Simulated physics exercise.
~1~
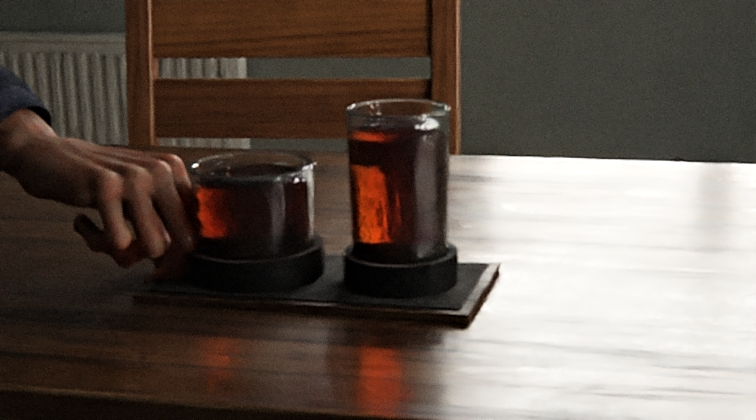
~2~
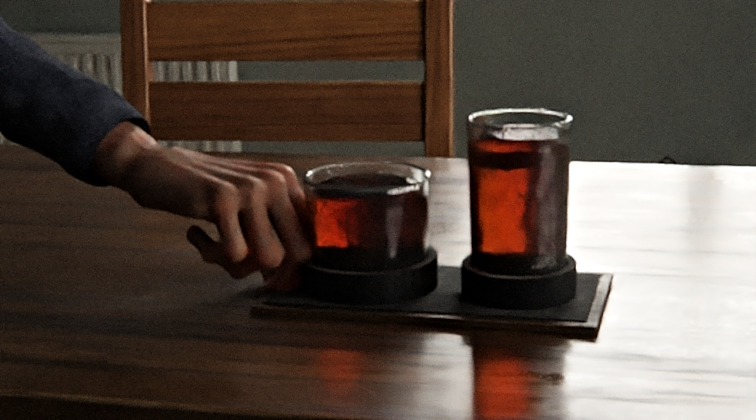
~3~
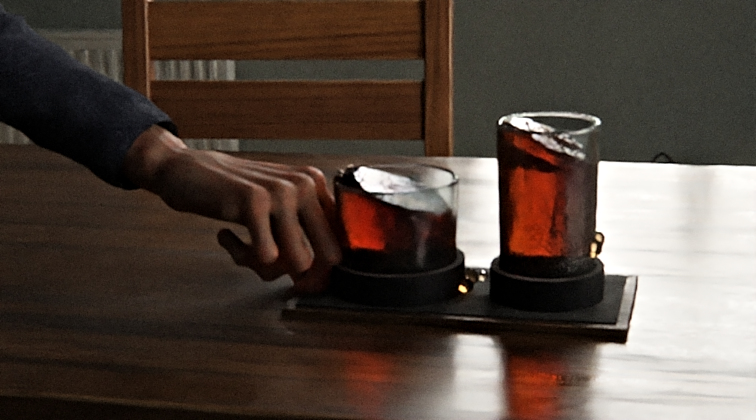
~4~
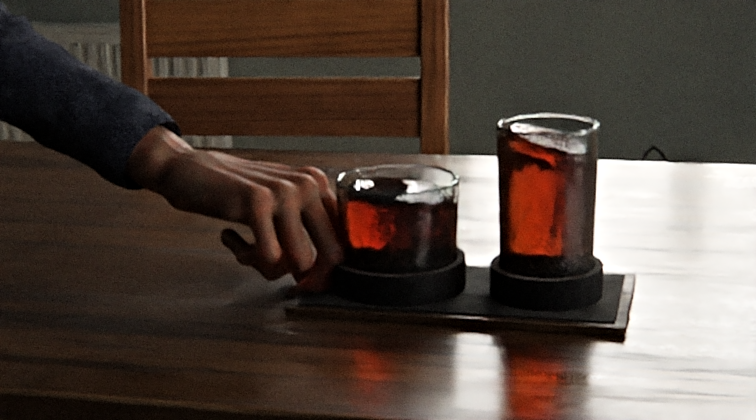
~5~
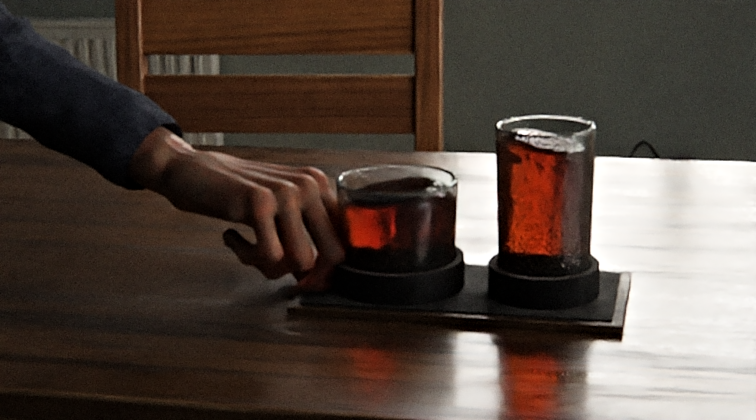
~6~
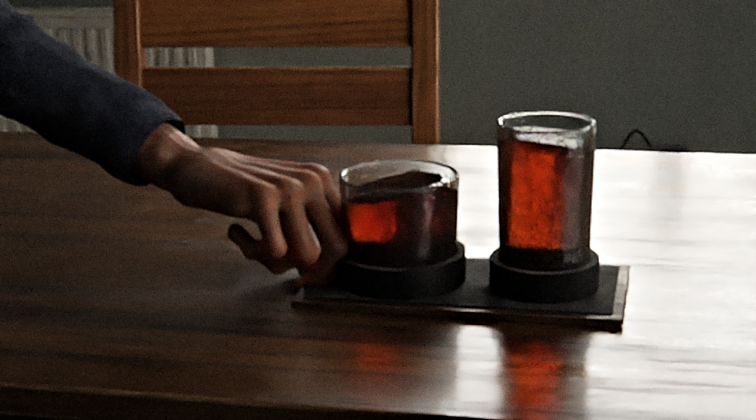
A tray holding two glasses of tea slides right beside a hand, stops abruptly, and spills a little.
